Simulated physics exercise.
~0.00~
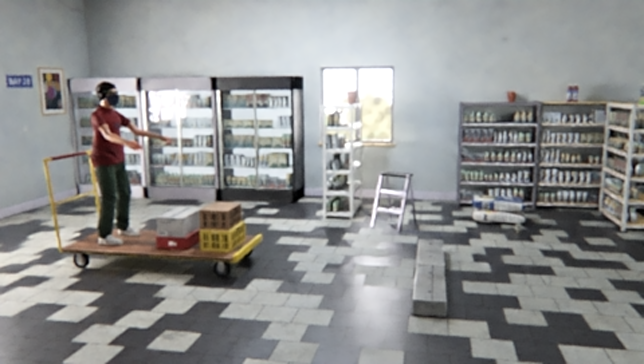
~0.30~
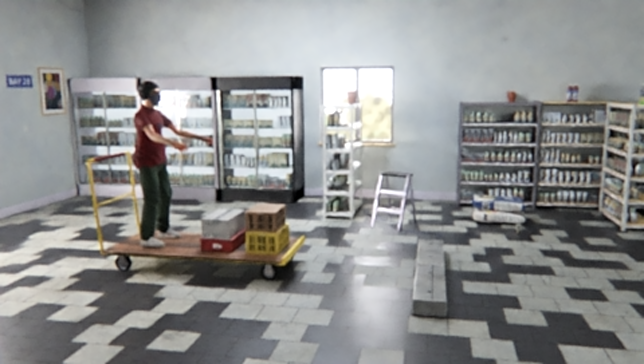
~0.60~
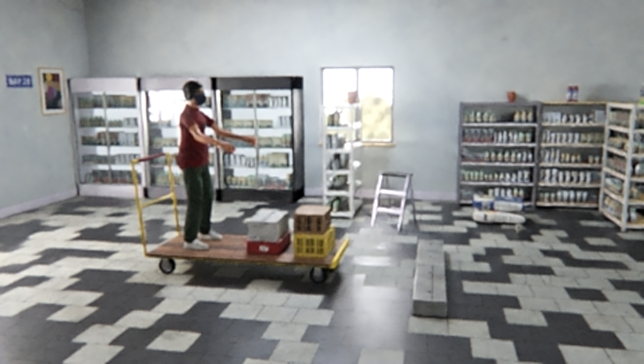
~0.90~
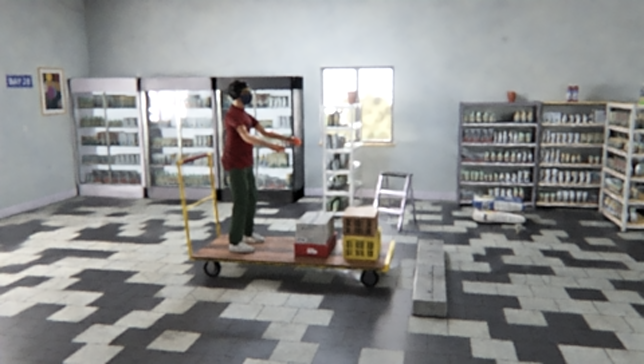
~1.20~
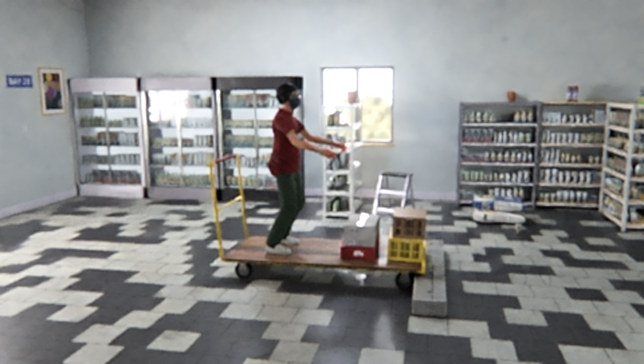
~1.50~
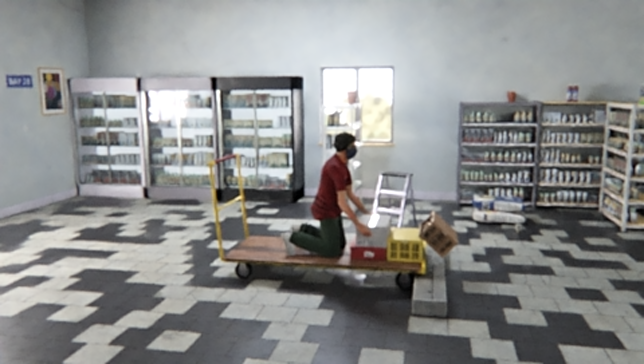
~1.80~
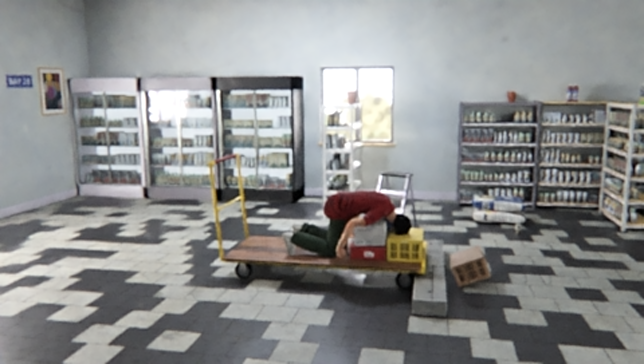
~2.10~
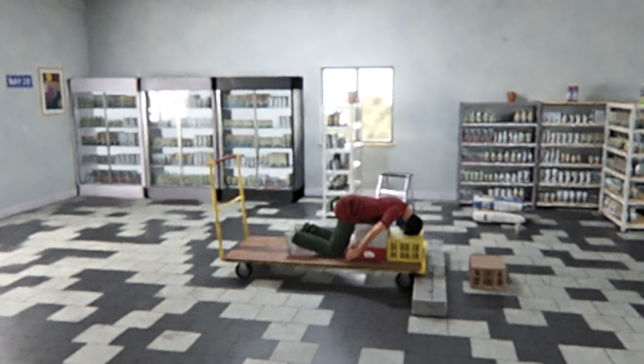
A flat trolley with a yellow handle rolls right across the checkered floor of a shop, seen from the side, with glass-fronted cabinets behind and stocked shelves at right. A person in a red top and dark green trousers stands aboard, arms held forward, behind a white carton, a red tote, and a brown crate atop a yellow one. The trolley stops against a low grey kerb. The rider drops to their knees and folds forward over the load, while the brown crate tumbles off the front. It ends upside down on the floor beyond the kerb, the rider slumped face-down aboard.
